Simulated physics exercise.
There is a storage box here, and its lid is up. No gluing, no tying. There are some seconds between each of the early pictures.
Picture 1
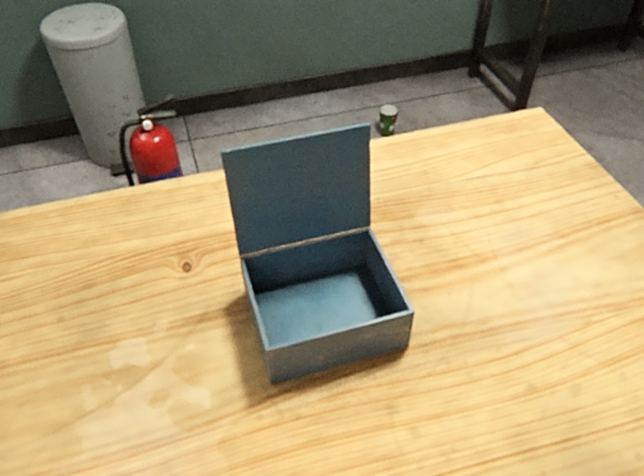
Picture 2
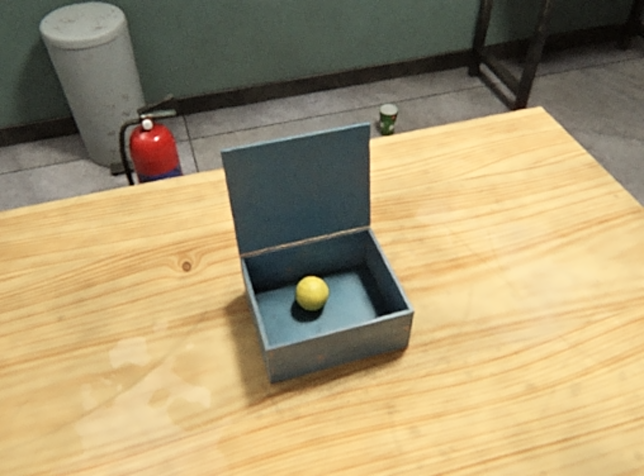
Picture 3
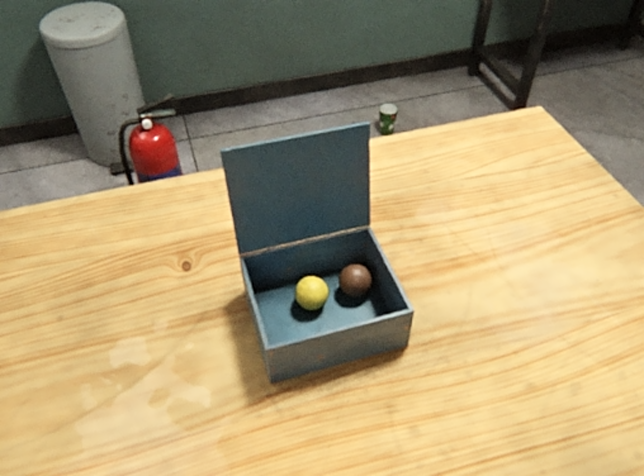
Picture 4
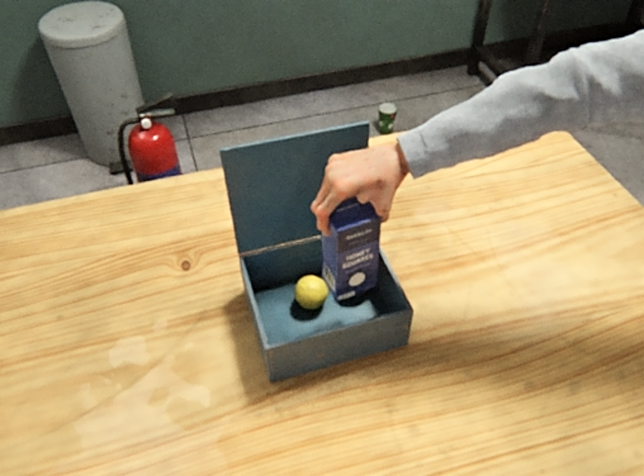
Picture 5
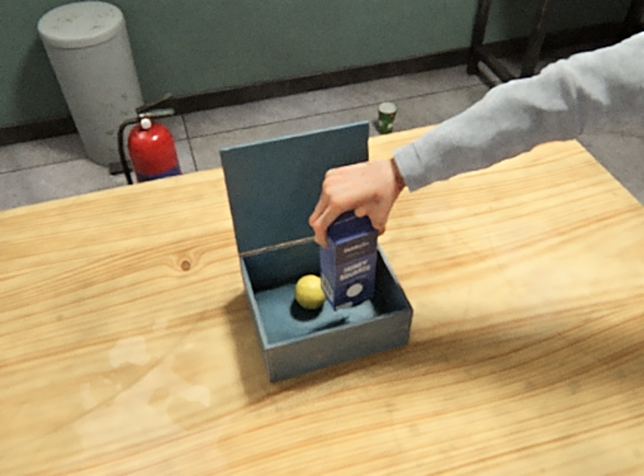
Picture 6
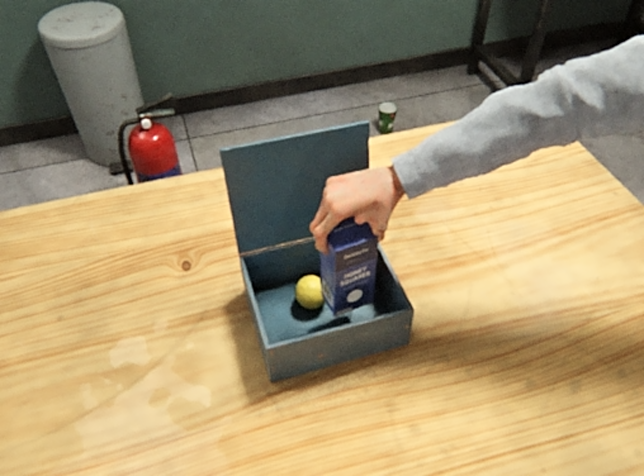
A hand in a grey sleeve reaches in from the right over an open blue box on a pale wooden table, seen from above by a still camera. A yellow ball and then a brown ball appear inside, with a red extinguisher and grey bin behind at left. The hand lowers a blue carton into the box's right side, hiding the brown ball.
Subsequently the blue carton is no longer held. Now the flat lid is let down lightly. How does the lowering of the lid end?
The lid is stopped partway open.
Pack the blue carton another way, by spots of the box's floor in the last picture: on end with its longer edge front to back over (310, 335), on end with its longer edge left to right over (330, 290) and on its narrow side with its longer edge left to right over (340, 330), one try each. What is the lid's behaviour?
Trial 1: Lid propped open. Trial 2: Lid fully lowered. Trial 3: Lid fully lowered.
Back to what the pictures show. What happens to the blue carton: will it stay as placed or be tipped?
Simply put, the blue carton remains unturned.
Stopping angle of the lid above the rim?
Close to 35 degrees.
Then, 0.80 s past the last view, lid starting down; blue carton rocked 3° from its first pose near (348, 302); brown lemon displaced a little.
Then, 1.50 s past the last view, lid 66° above the rim; blue carton displaced about its own width near (346, 301); brown lemon displaced a little.
Finally, lid 33° above the rim; moved from the start, blue carton; the other 2 still in place. Final places as the last picture's camera would see them, blue carton near (346, 301).
